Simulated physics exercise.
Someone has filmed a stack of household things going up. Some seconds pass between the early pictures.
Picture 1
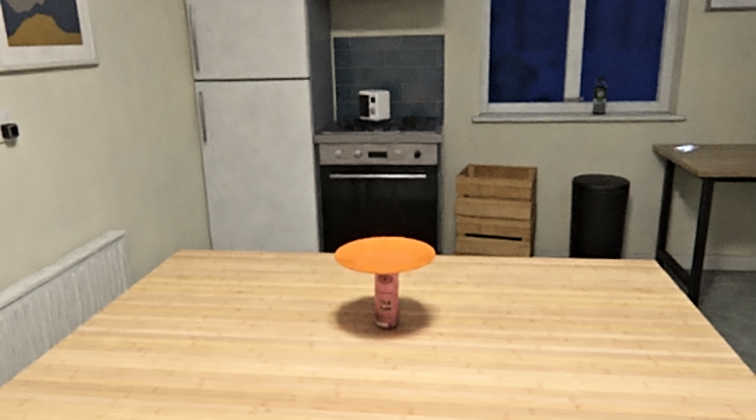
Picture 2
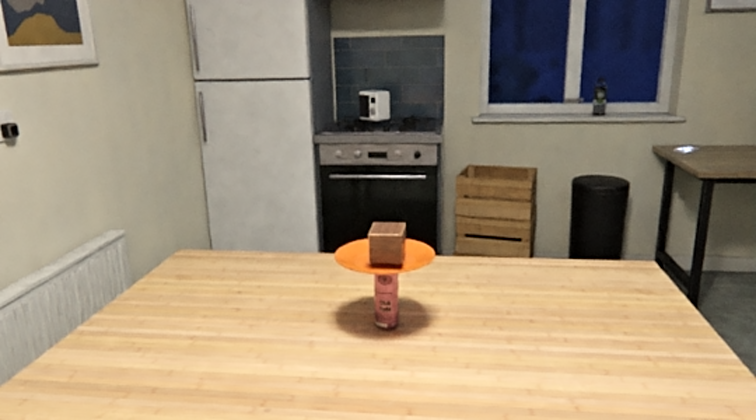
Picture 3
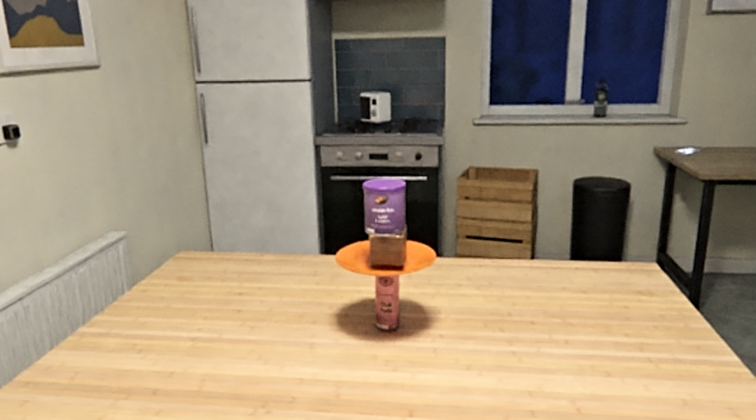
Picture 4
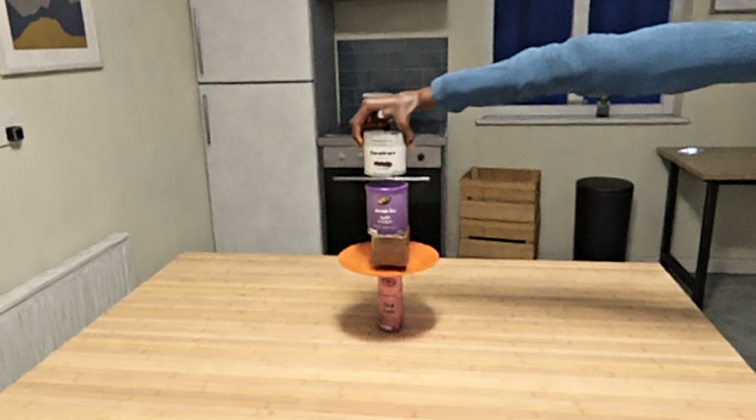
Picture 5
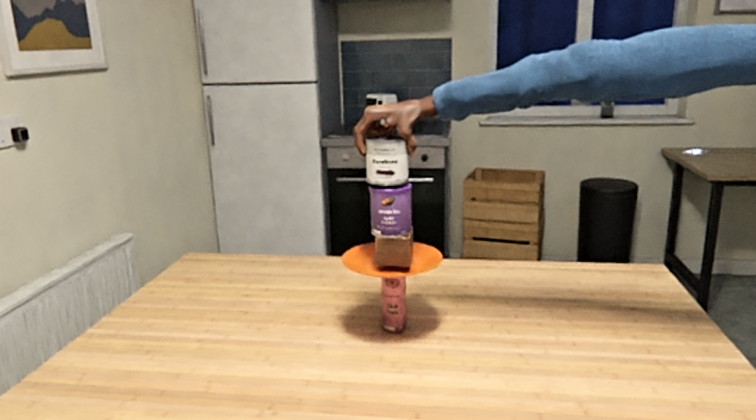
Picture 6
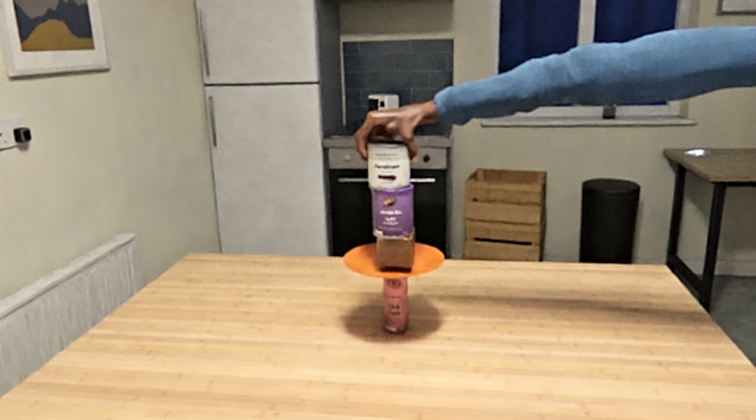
An orange plate balances on a slim reddish can on a pale wooden table, seen from across the tabletop in a kitchen with a dark oven, wooden crates and black bin behind. A brown block, then a purple container, appear on the plate. From the right, a blue-sleeved arm lowers a white pot onto the purple container and keeps hold, while the view shifts slightly left.
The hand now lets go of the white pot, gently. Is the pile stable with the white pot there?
In the end the pile holds.
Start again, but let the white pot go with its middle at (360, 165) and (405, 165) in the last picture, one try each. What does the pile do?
First try: It loses its balance; second try: It stays up.
Then, 0.20 s later than the last frame, all is still.
Then, 0.60 s later than the last frame, white pot resting near (389, 165).
When it is over, all 5 as before. End places, in pixels of the last picture, white pot near (389, 165). The pile keeps its balance.
